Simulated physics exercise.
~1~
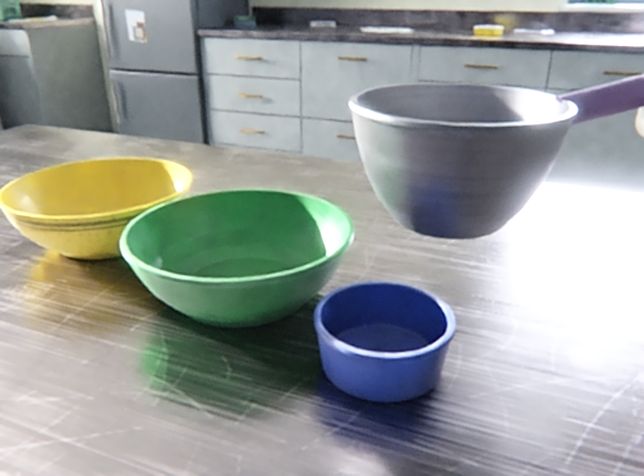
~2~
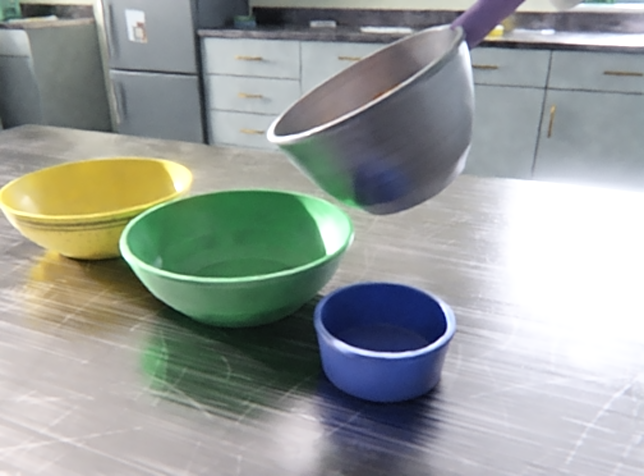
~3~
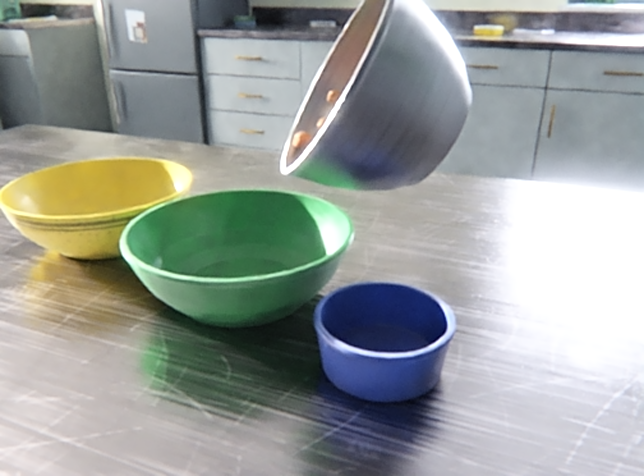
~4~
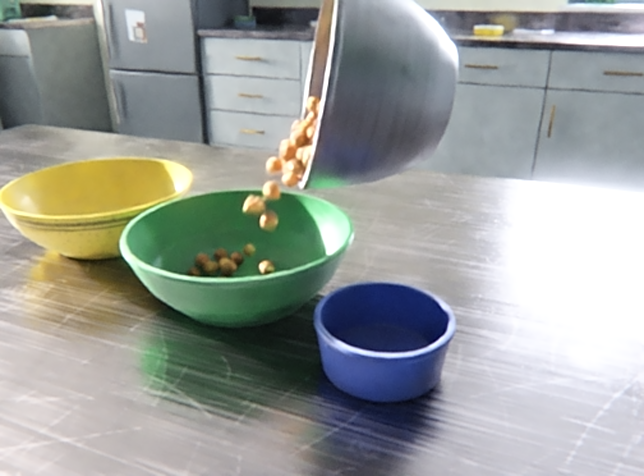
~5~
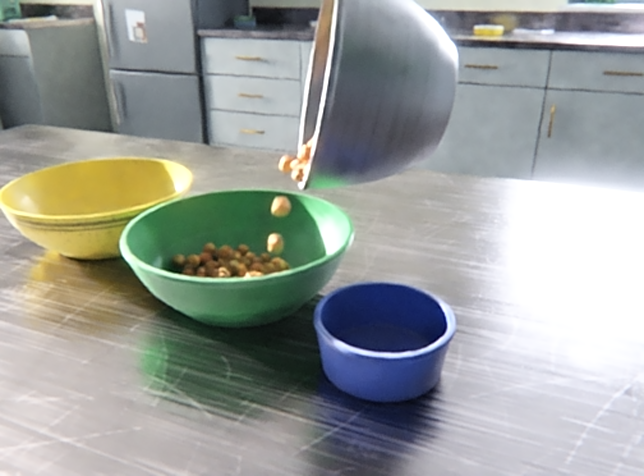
In a kitchen, a metal bowl tilting and spilling roasted chickpeas into a green bowl, yellow bowl and blue dish staying empty.
